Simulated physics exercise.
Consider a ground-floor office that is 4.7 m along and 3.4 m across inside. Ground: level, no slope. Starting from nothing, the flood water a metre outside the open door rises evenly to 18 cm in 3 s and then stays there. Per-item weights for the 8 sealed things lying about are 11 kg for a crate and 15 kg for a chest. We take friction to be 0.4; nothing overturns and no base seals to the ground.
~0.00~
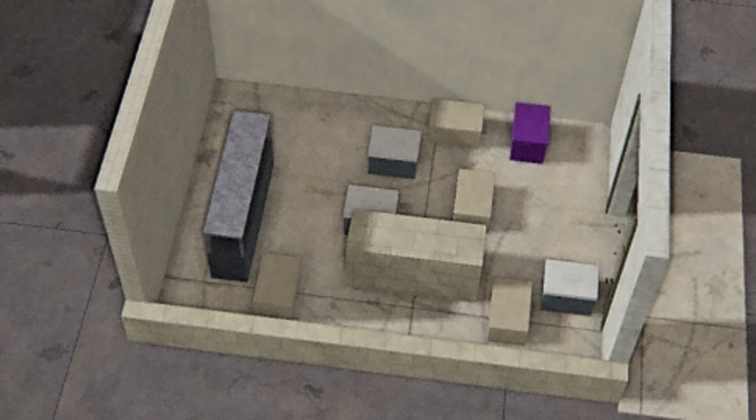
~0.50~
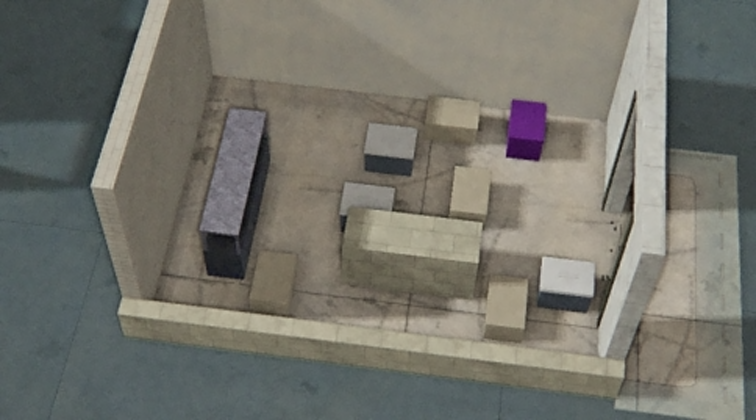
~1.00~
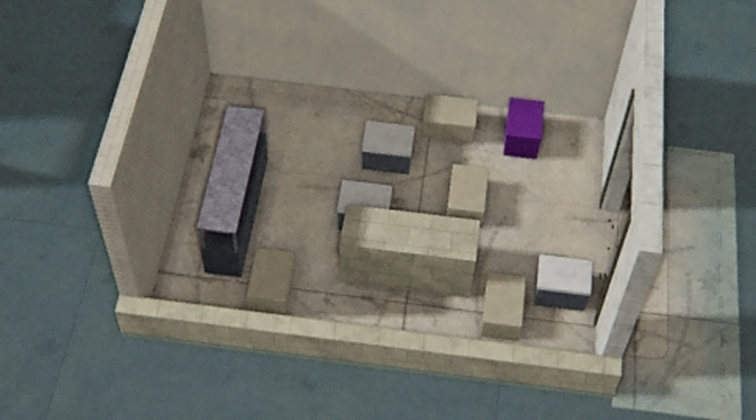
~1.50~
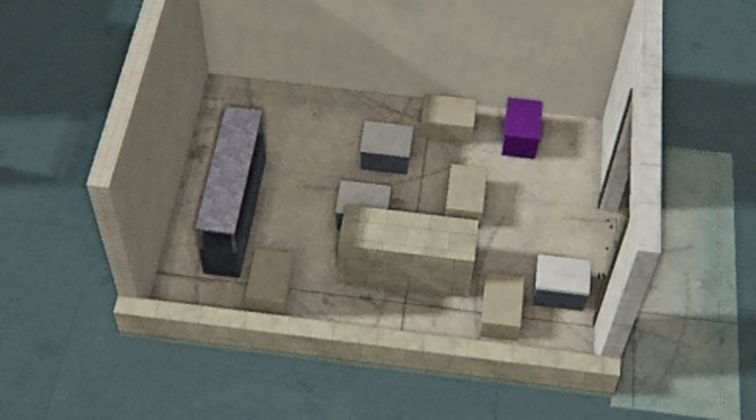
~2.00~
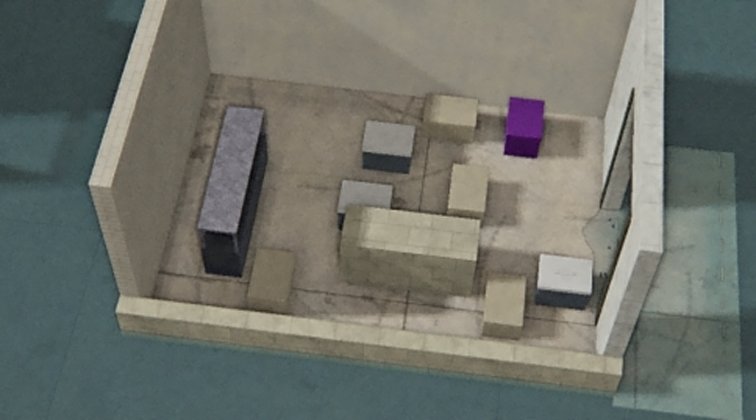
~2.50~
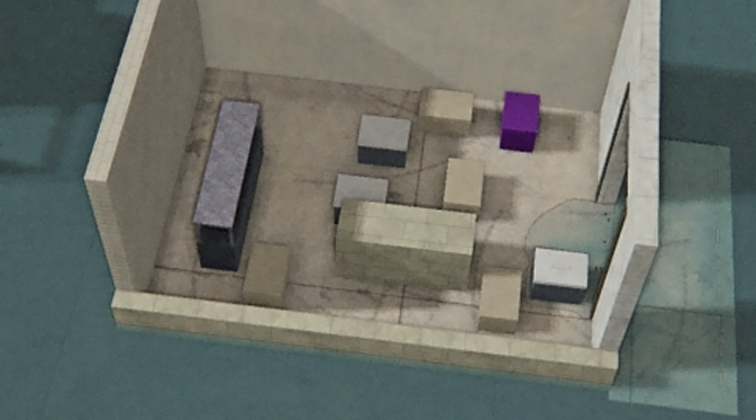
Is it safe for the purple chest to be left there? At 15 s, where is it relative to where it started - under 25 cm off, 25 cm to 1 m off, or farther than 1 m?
Movement: Limited.
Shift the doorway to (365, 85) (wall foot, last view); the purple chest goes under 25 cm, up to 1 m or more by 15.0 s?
Note: Purple chest displaced a long way.
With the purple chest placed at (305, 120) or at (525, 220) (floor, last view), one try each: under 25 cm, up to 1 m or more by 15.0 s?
A long trip, then a long trip.
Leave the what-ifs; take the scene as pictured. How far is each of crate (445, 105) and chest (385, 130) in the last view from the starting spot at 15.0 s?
In turn: 100 cm, 200 cm.
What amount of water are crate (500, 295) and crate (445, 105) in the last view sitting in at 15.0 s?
I'd put it at 15 cm and 8 cm respectively.
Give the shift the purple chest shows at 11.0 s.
By then it has shifted roughly 5 cm.
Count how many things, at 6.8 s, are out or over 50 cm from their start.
I get 5.
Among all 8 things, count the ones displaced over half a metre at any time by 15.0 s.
It adds up to 8.
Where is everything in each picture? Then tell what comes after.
The first picture shows the purple chest at (532, 123), on the bottom; water covers 0.0 m2; 0 of 8 have shifted.
The second picture shows the purple chest at (528, 120), on the bottom; 0.0 m2 under water; 0 of 8 have shifted.
The third picture shows the purple chest at (525, 118), on the bottom; water covers 0.0 m2; 0 of 8 have shifted.
The fourth picture shows the purple chest at (524, 118) rests on the ground; water covers 0.0 m2; 0 of 8 have shifted.
The fifth picture shows the purple chest at (526, 117), on the bottom; water covers 0.1 m2; 0 of 8 have shifted.
The sixth picture shows the purple chest at (521, 112) rests on the ground; 0.6 m2 under water; 0 of 8 have shifted.
After 3.5 s the purple chest is near (521, 112), 0.0 m from its start, aground; 0 afloat.
After 6.8 s the purple chest is near (521, 112), 0.0 m from its start, aground; 1 afloat.
After 11.0 s the purple chest is near (524, 112), 0.0 m from its start, aground; 7 afloat.
After 15.0 s the purple chest is near (588, 122), 0.8 m from its start, afloat; 8 afloat.
